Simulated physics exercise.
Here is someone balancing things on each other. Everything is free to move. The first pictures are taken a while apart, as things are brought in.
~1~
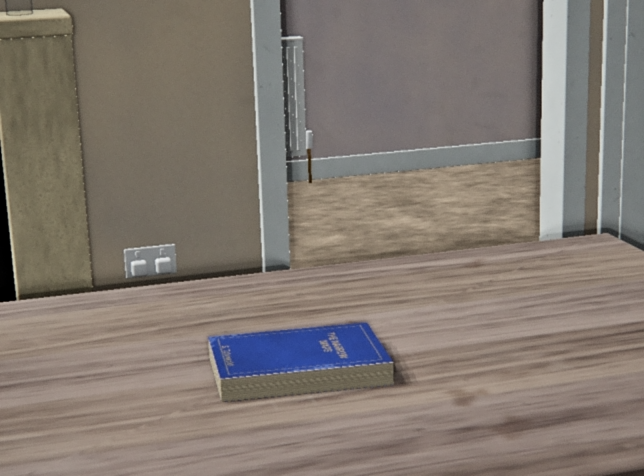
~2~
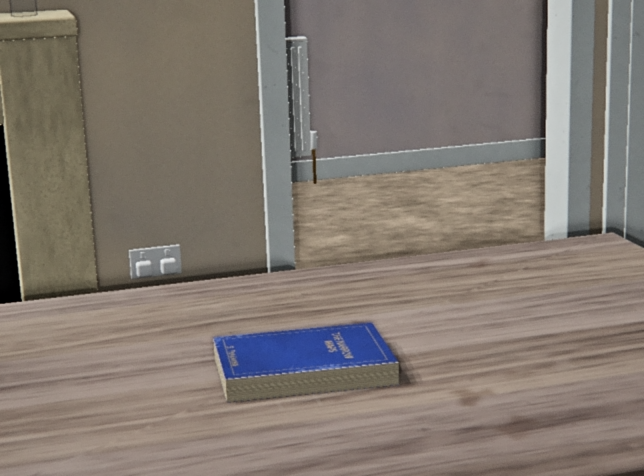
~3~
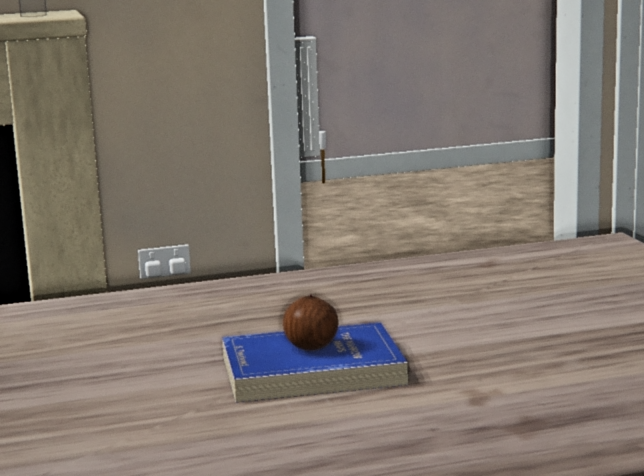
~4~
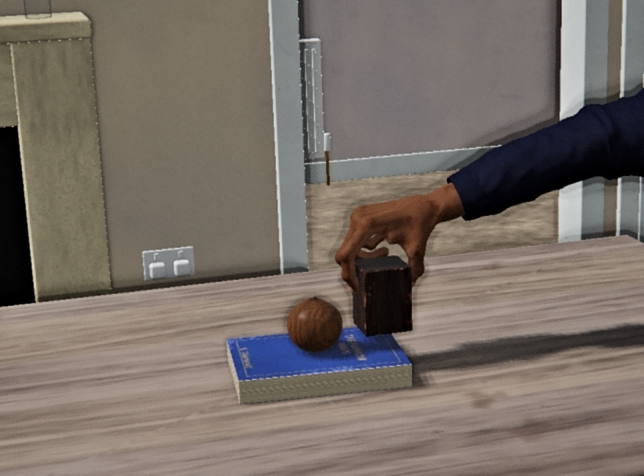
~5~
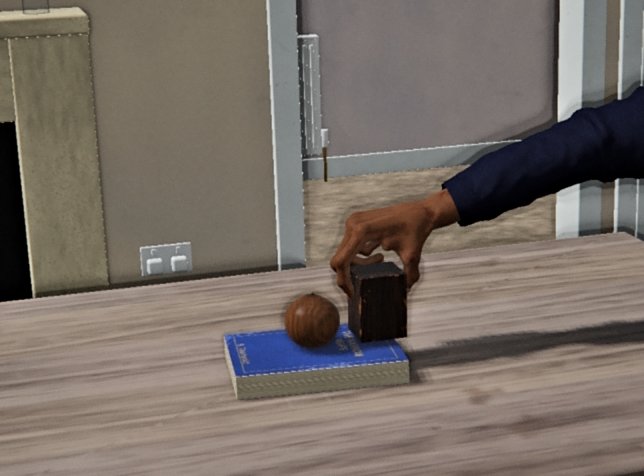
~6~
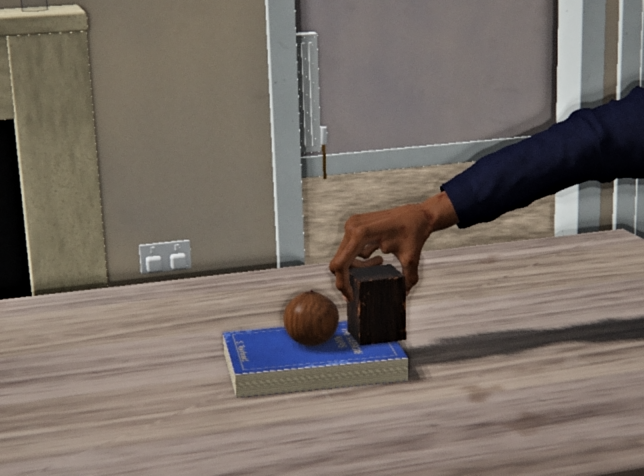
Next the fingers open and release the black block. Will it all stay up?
It keeps its balance.
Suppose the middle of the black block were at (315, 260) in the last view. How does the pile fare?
Then it comes apart.
Then, 0.20 s on from there, no change.
Then, 0.50 s on from there, black block resting near (376, 304).
In the end, all 3 unmoved. At the end, from the last picture's camera, black block near (376, 304). The pile stays up.
